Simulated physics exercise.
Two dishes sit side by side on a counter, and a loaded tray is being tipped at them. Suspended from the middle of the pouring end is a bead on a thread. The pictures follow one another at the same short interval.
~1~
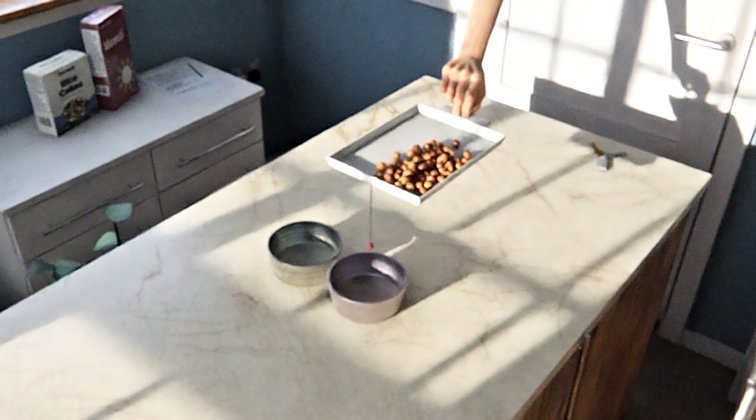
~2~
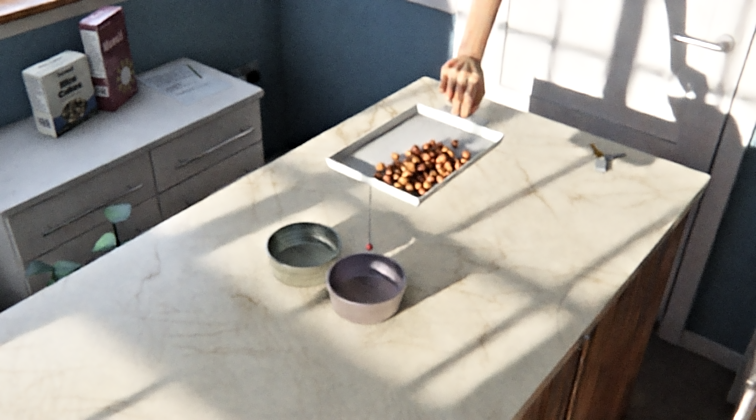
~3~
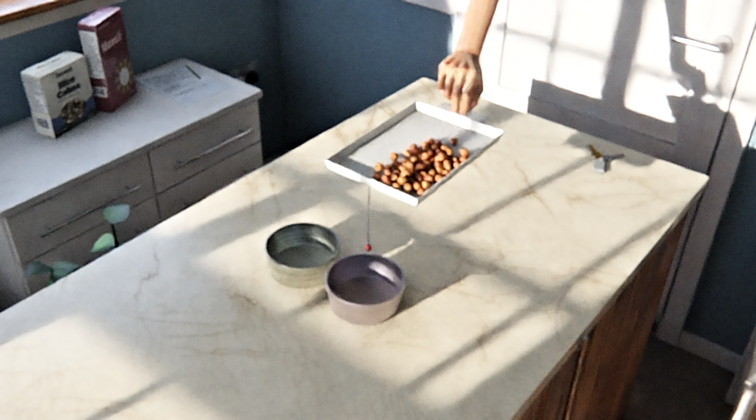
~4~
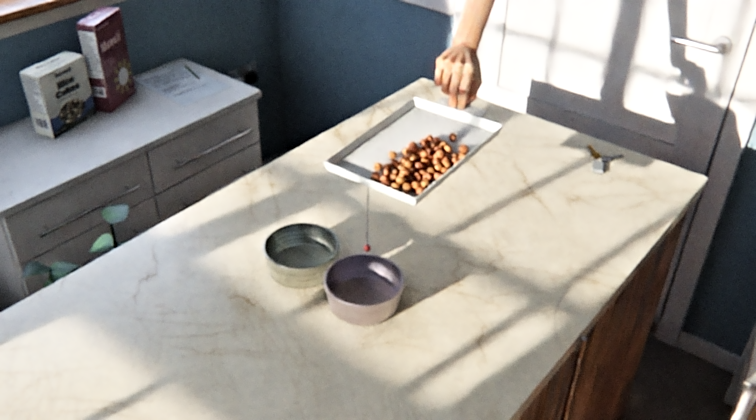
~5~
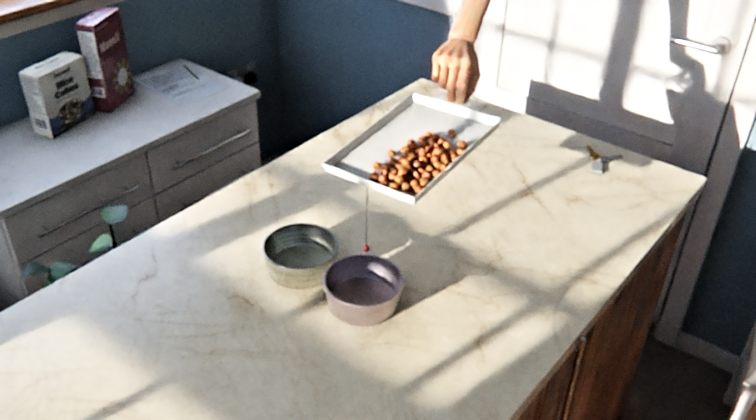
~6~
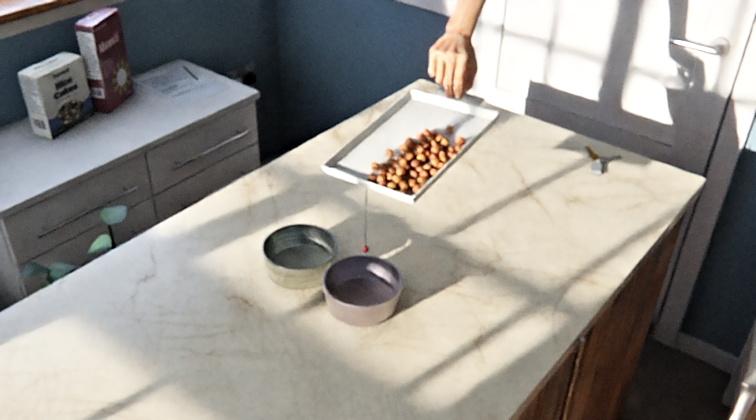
On a sunlit counter, a hand held the far end of a white tray of hazelnuts near two small bowls, then slowly shifted and tilted it slightly, the near left corner dipping lowest.
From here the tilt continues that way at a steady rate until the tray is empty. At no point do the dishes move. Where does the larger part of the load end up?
The larger part ends up in the left dish.
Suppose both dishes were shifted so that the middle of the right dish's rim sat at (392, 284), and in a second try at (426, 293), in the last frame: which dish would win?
The first time the left-side one comes out ahead, then the left-side one the second time.
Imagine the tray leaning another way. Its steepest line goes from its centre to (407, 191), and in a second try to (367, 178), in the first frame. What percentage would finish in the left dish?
The share is 0 per cent in the first and 40 per cent in the second.
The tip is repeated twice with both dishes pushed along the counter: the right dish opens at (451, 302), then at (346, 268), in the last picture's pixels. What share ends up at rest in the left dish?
The first position comes out at 0 per cent, the other at 30 per cent.
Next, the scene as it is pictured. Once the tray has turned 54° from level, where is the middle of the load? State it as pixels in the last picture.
Centre estimate: (366, 164).
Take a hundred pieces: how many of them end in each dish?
Left dish: 70 %, right dish: 20 %.
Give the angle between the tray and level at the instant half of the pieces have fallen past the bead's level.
A tilt of roughly 105°.
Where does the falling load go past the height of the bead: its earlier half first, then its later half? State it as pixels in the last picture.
About (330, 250) to begin with, then about (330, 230).
Soon after the last picture, tray tipped steeply; nearly all on the tray; a stray few in the right dish; a stray few in the left dish; a small part in the air.
A little later, tray tipped right over; nearly all on the tray; a stray few in the right dish; a small part in the left dish.
Later still, tray tipped past a quarter turn; about a quarter in the right dish; about two thirds in the left dish; about a quarter outside both.
At rest, tray tipped past a quarter turn; about a quarter in the right dish; about two thirds in the left dish; about a quarter outside both.
